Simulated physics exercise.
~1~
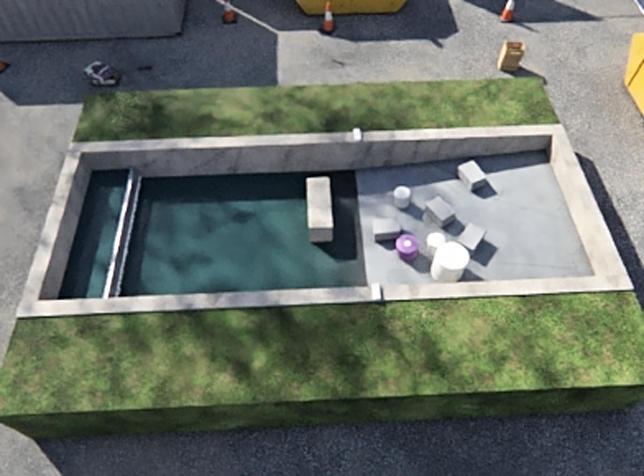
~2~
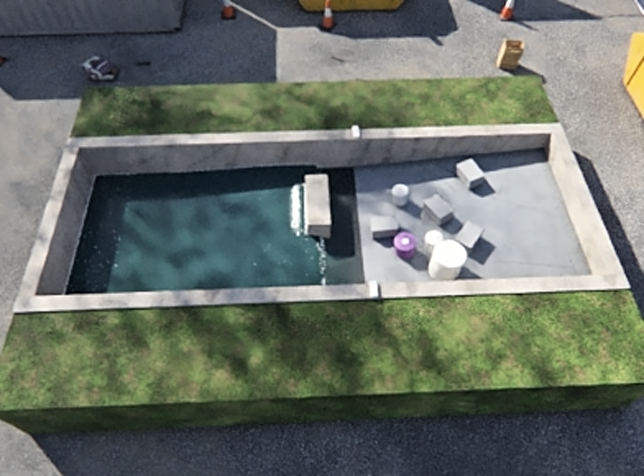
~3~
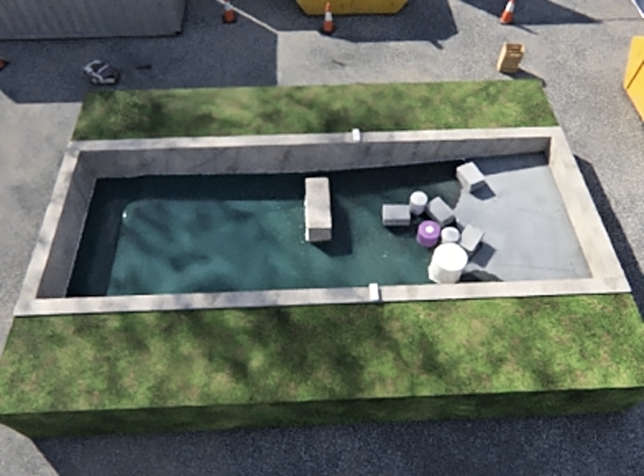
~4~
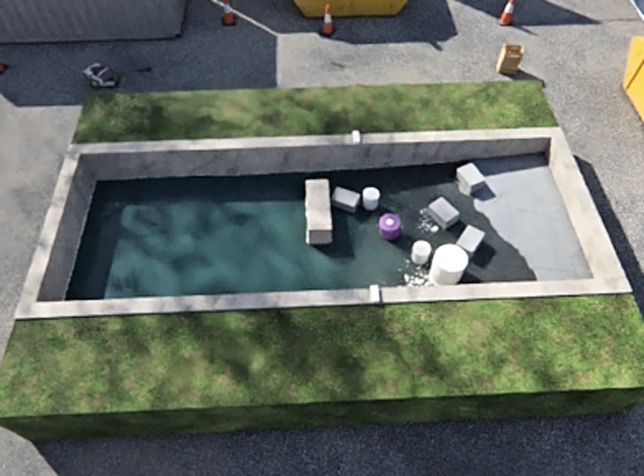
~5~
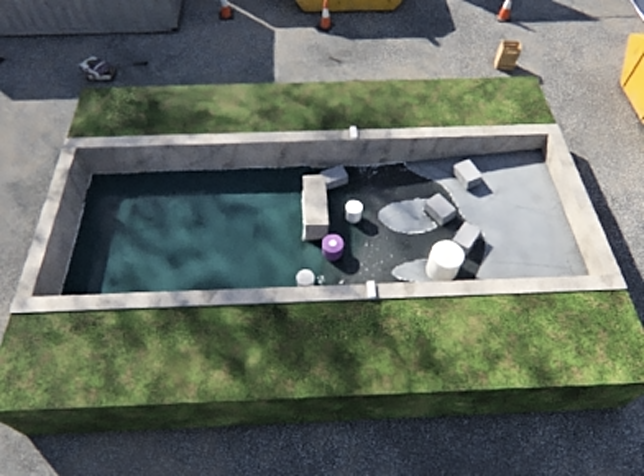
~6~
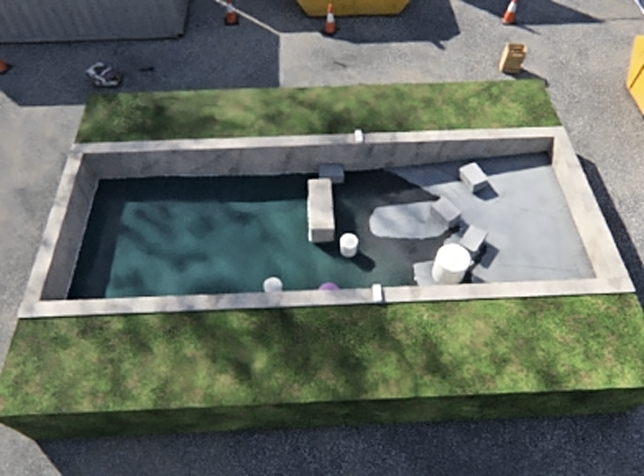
At the start, dark water fills the left of a walled basin, with a pale block standing near its edge and grey boxes, white tubs and a purple tub on the dry ramp at right. The barrier at far left is gone as water splashes around the block. The water then runs up the ramp and nudges several items rightward. As it draws back, the purple tub, two small white ones and a grey box drift left. They end afloat past the white wall marks, the purple tub against the near wall, while three boxes and the large white tub remain on the ramp.
